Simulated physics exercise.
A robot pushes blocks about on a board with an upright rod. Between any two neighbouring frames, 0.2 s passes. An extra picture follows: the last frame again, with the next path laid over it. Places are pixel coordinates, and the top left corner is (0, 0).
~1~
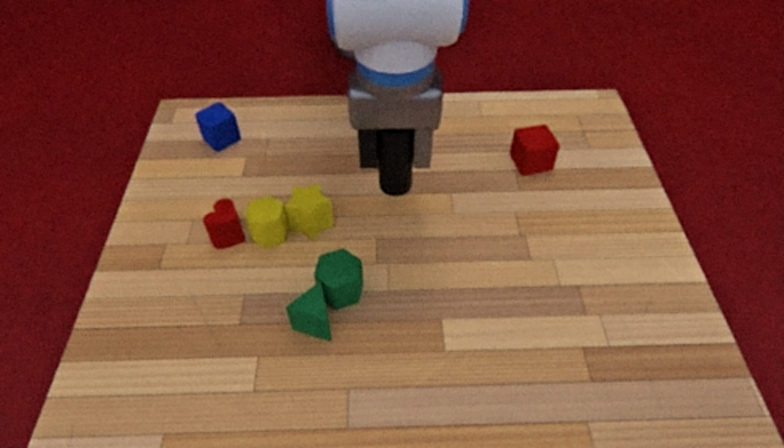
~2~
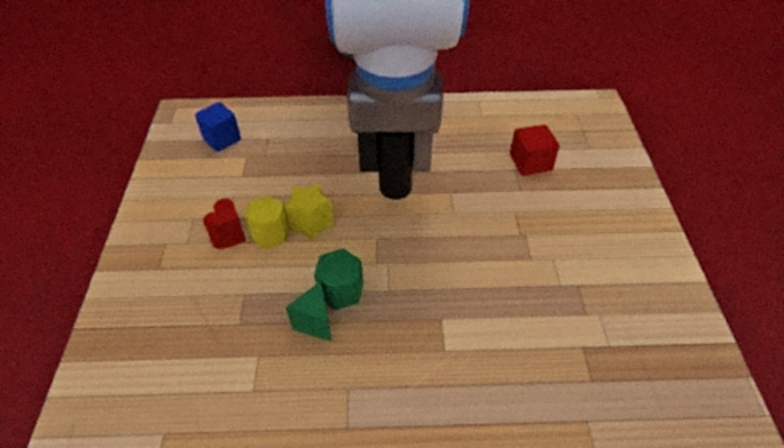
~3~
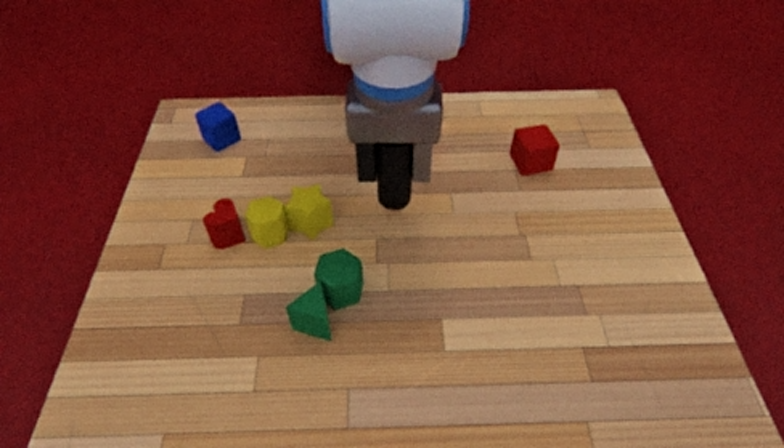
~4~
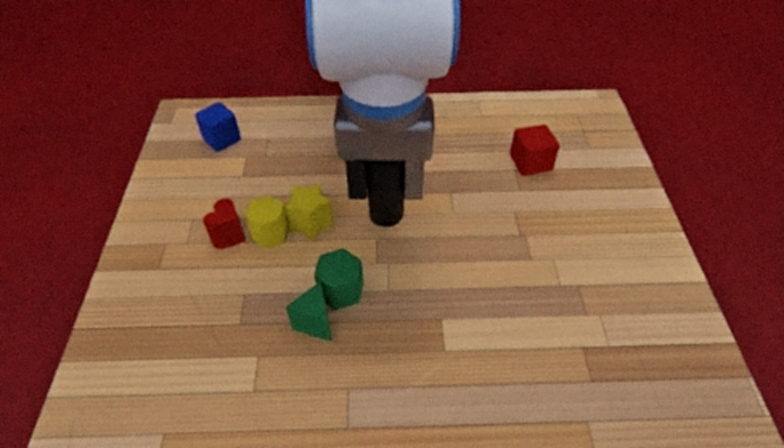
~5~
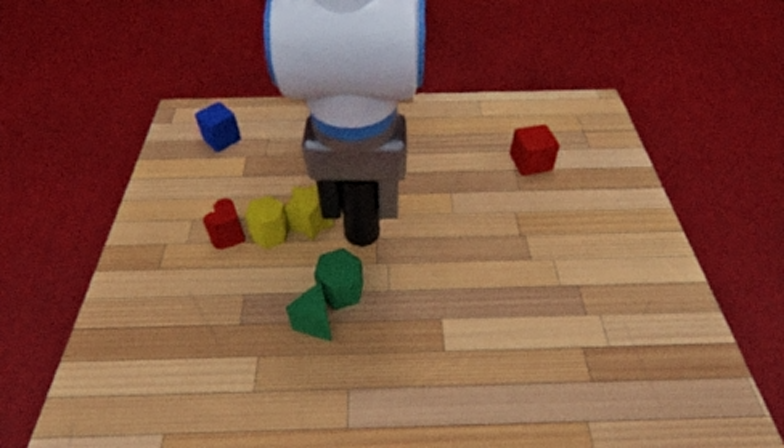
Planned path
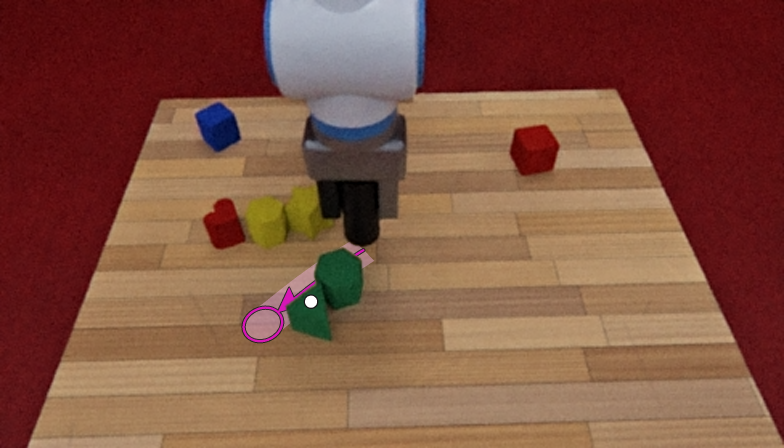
We see a robot arm with a dark rod above a wooden board scattered with red, blue, yellow and green blocks. The rod moves slightly toward the viewer, then drifts left near the yellow and green blocks, which stay still.
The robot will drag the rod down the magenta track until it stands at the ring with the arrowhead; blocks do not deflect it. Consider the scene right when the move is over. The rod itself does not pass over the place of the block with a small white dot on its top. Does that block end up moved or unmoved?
It is shoved along.
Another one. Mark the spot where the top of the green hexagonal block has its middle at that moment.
It sits at (318, 299).
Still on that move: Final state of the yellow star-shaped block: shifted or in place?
By the last moment of the path, the yellow star-shaped block has stayed put.
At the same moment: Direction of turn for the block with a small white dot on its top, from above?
Clockwise, from overhead.
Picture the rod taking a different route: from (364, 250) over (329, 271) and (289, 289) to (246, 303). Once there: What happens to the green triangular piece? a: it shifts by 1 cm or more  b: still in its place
Option a.
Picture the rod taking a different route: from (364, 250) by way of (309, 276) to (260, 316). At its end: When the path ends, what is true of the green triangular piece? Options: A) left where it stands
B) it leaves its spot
My answer is option B.
The drawn path runs from (364, 250) over (314, 283) to (263, 324); the dot is on the green triangular piece.
On the path given first. One third of the way, rod at (327, 256); green triangular piece at (303, 323); green hexagonal block at (326, 283), turned 30° anticlockwise.
Two thirds of the way, rod at (293, 282); green triangular piece at (307, 334), turned 45° clockwise; green hexagonal block at (318, 299), turned 85° anticlockwise.
At the end, rod at (258, 309); yellow star-shaped block not moved; green triangular piece at (307, 334), turned 45° clockwise; green hexagonal block at (318, 299), turned 85° anticlockwise.
